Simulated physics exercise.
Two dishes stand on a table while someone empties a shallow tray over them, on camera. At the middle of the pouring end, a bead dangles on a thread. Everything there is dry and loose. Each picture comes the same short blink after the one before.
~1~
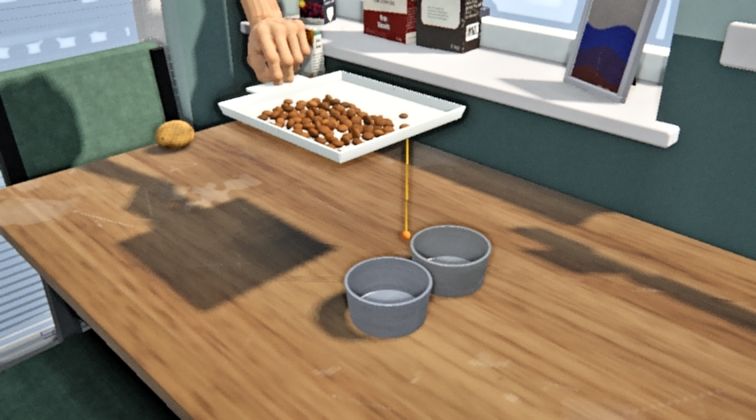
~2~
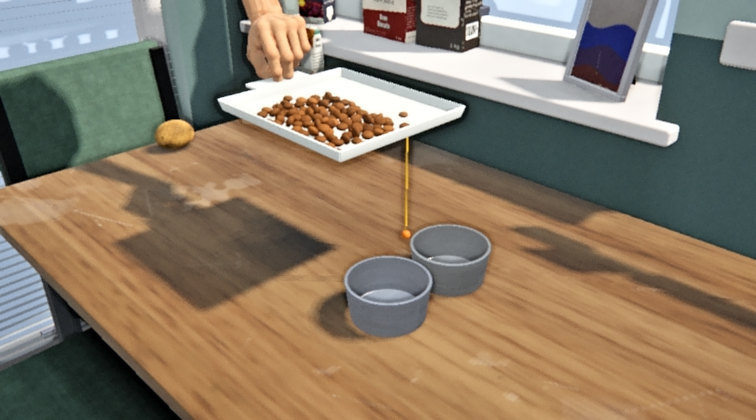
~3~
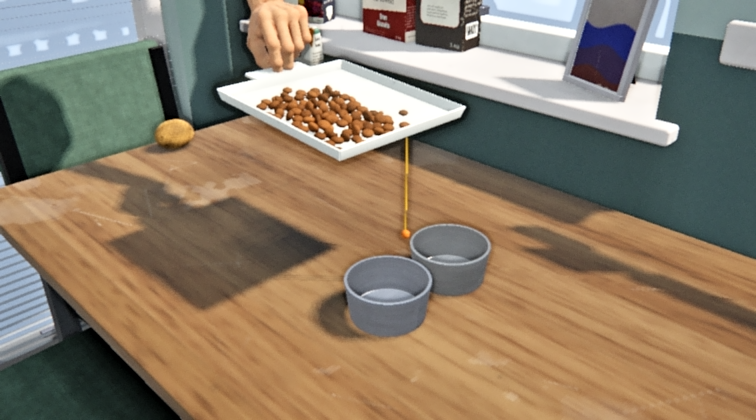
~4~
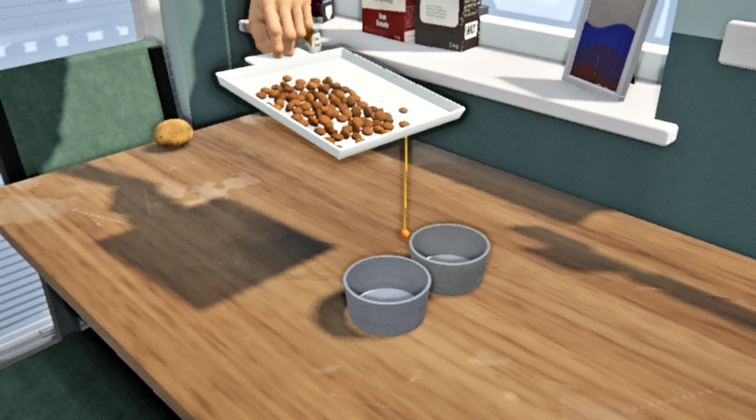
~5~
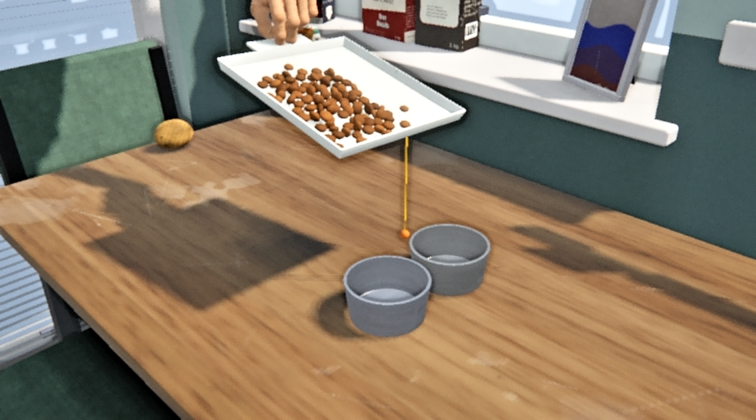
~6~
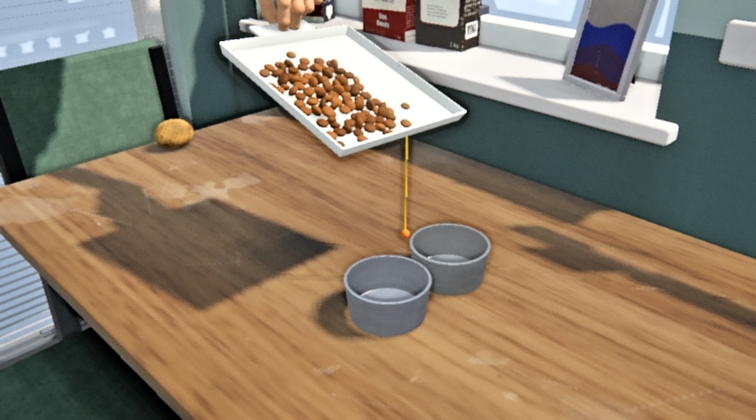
A hand slowly raises the back of a white tray of brown kibble above two gray dishes.
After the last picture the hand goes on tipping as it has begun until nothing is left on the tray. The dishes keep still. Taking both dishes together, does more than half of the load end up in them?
The greater share is going to end up in the dishes.
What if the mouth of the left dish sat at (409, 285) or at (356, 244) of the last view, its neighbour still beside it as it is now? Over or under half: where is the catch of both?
First shift, a majority share; second shift, a minority share.
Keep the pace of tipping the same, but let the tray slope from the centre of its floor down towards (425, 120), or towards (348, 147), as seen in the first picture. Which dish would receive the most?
I'd say the one to the right first, then the one to the left.
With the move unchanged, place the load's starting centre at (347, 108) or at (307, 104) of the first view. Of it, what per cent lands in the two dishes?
First some 70, then 60 per cent.
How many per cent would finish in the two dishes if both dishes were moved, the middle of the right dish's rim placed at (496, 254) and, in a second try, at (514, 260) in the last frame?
Close to 30 in a hundred first, close to 10 in a hundred second.
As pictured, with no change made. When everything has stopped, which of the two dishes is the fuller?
The one to the right is fuller.
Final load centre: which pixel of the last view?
Around (448, 274), give or take.
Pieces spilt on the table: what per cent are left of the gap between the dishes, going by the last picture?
Roughly 10 in a hundred.
Shortly afterwards, tray tipped steeply; all but a few on the tray; a little in the air.
Next, tray tipped past a quarter turn; a little on the tray; near a quarter in the left dish; near a third in the right dish; near a quarter outside both; near a quarter in the air.
Some moments later, tray tipped past a quarter turn; near a quarter in the left dish; near half in the right dish; near a quarter outside both.
In the end, tray tipped past a quarter turn; near a quarter in the left dish; near half in the right dish; near a quarter outside both.
